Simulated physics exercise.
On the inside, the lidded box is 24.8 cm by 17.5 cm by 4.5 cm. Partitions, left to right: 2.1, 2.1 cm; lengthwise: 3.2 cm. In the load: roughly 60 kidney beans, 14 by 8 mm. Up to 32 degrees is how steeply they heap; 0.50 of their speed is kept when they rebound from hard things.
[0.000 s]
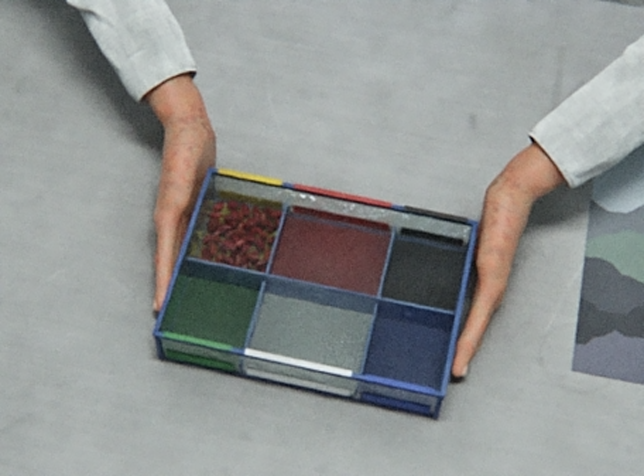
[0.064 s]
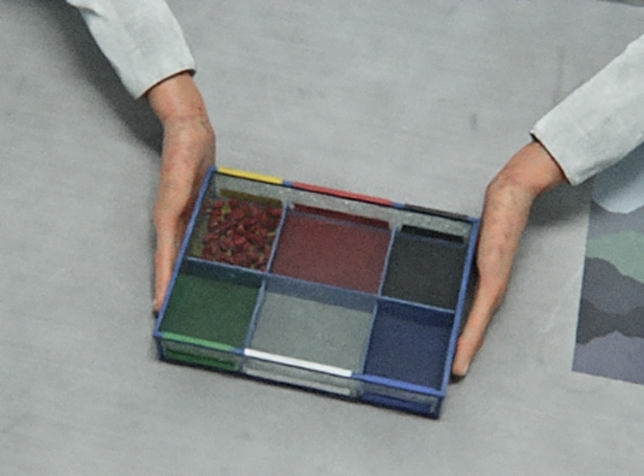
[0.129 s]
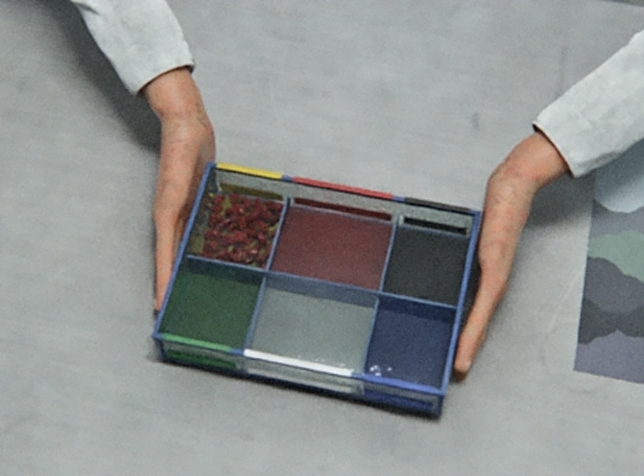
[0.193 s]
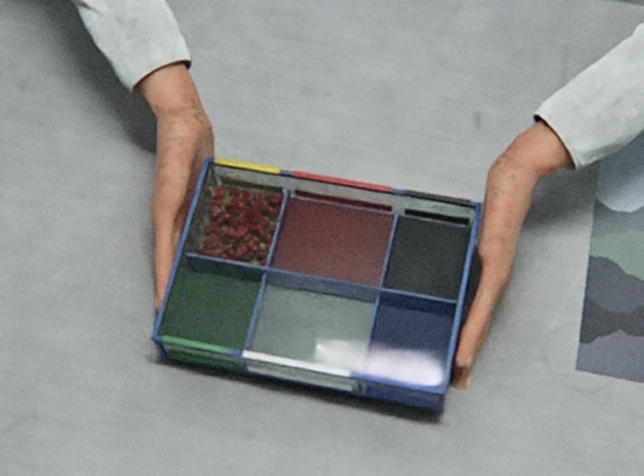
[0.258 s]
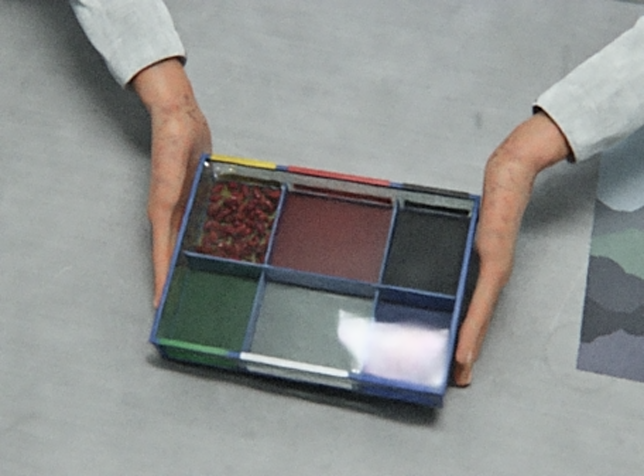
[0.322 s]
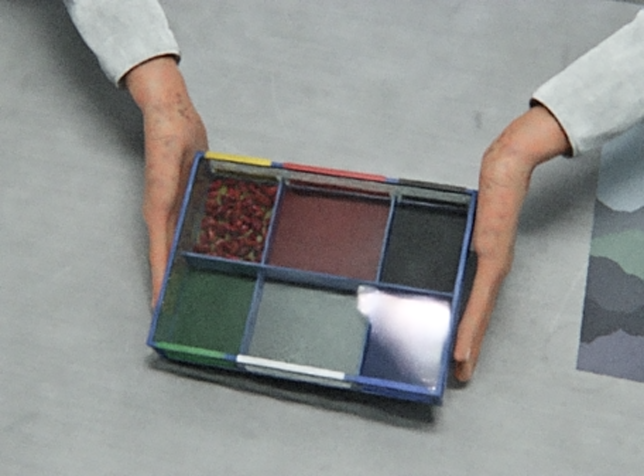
Two hands gradually tilting a clear-lidded, six-compartment box, red beans staying in the yellow-marked section as glare brightens across the lid.
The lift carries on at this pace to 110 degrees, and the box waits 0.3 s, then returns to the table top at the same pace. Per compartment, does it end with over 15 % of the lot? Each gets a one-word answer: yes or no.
My answers are red no, blue no, green yes, yellow yes, white no, black no.
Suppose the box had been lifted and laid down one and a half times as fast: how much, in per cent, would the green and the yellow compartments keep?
In per cent, green gets 30 and yellow gets 70.
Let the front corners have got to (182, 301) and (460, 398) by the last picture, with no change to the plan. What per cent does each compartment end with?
It comes out as red at 0 percent, blue at 45 percent, green at 0 percent, yellow at 0 percent, white at 0 percent and black at 55 percent.
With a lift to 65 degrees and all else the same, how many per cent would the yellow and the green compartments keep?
With that change it's yellow at 100 per cent and green at 0 per cent.
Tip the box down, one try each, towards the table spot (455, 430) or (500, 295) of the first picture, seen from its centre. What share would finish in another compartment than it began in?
About 100 and 100 per cent.
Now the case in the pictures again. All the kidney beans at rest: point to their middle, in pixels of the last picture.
Somewhere around (220, 268) in the final frame.
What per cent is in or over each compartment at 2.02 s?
Shares - red: 0, blue: 0, green: 30, yellow: 70, white: 0, black: 0.
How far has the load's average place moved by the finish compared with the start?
Net shift: Approx. 5.0 cm.
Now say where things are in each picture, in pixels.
The first frame shows box tilt 0 degrees, front corners at (158, 332) and (441, 393); yellow 100 %.
The second frame shows box tilt 1 degrees, front corners at (158, 333) and (441, 393).
The third frame shows box tilt 4 degrees, front corners at (158, 334) and (441, 391), lowest corner left front.
The fourth frame shows box tilt 8 degrees, front corners at (157, 336) and (441, 390), lowest corner left front.
The fifth frame shows box tilt 12 degrees, front corners at (155, 339) and (439, 390), lowest corner left front.
The sixth frame shows box tilt 16 degrees, front corners at (152, 342) and (436, 391), lowest corner left front; yellow 100 %. The box's pace is about 60 degrees a second.
After 2.02 s, tilt 110 degrees; green 30 %, yellow 70 %.
Then, at 3.15 s, tilt 55 degrees; green 30 %, yellow 70 %.
Then, at 4.25 s, tilt 0 degrees; green 35 %, yellow 65 %.
By 5.0 s all is still; red 0 %, blue 0 %, green 35 %, yellow 65 %, white 0 %, black 0 %.
